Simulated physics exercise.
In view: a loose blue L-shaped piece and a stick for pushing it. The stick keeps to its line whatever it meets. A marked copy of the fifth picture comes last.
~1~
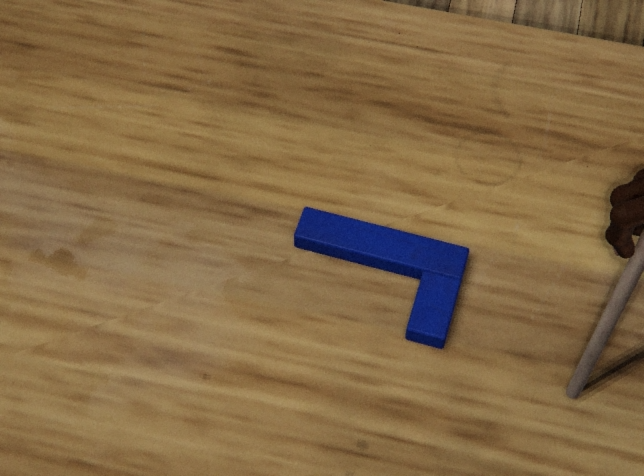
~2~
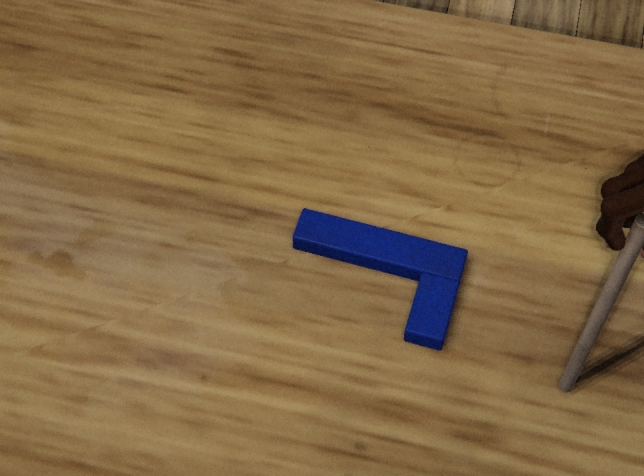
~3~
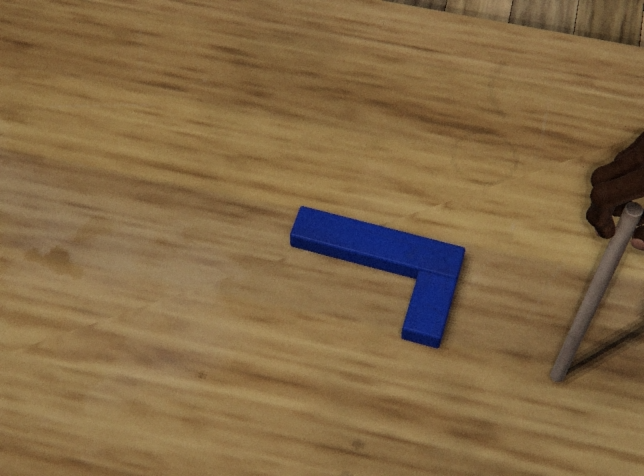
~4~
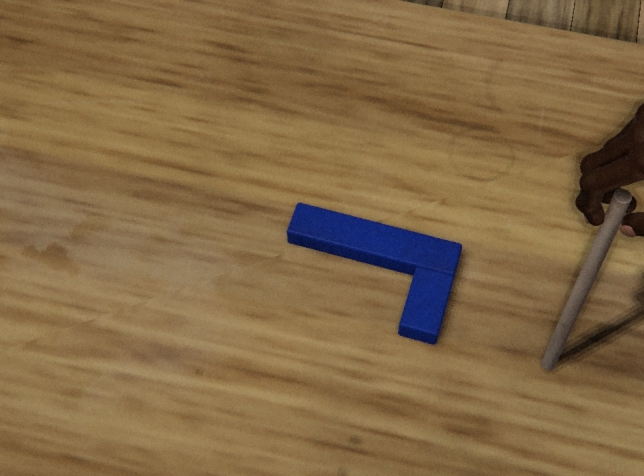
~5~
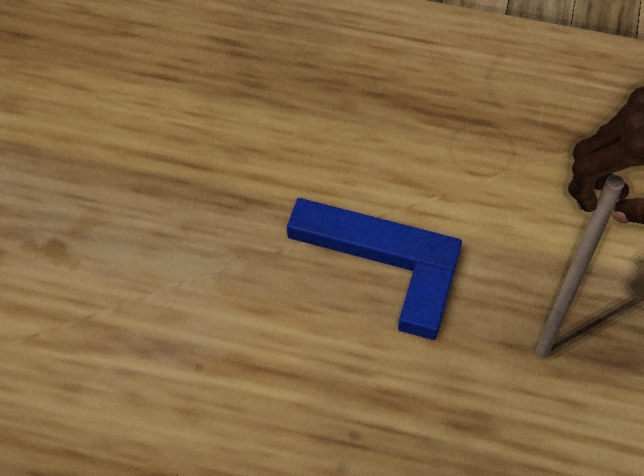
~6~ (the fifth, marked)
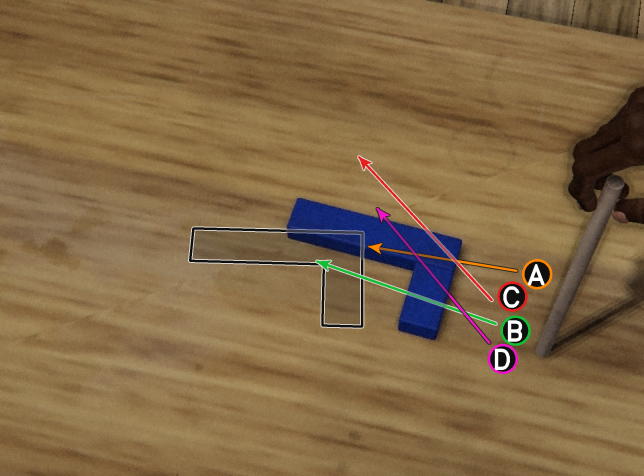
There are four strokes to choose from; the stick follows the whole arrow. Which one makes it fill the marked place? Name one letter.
Only A fits it in.
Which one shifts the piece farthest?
That is B.
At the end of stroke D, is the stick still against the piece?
At the end, yes.
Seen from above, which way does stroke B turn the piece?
It turns clockwise.
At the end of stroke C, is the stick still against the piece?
No.
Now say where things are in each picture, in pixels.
The first picture shows blue L-shaped piece (381, 242).
The second picture shows blue L-shaped piece (380, 243).
The third picture shows blue L-shaped piece (378, 241).
The fourth picture shows blue L-shaped piece (375, 237).
The fifth picture shows blue L-shaped piece (374, 233).
On the marked copy, A from (516, 271) to (369, 247); B from (496, 324) to (317, 262); C from (492, 300) to (359, 157); D from (489, 343) to (377, 209).
With A. Early on, foot of the stick (463, 263), piece (374, 233).
Further on, foot of the stick (410, 254), piece (319, 232).
At the end, foot of the stick (369, 248), piece (276, 236); it fills the outline.
As for the rest, B leaves the piece out of the outline, at (303, 166); C leaves the piece out of the outline, at (316, 221); D leaves the piece out of the outline, at (287, 194).
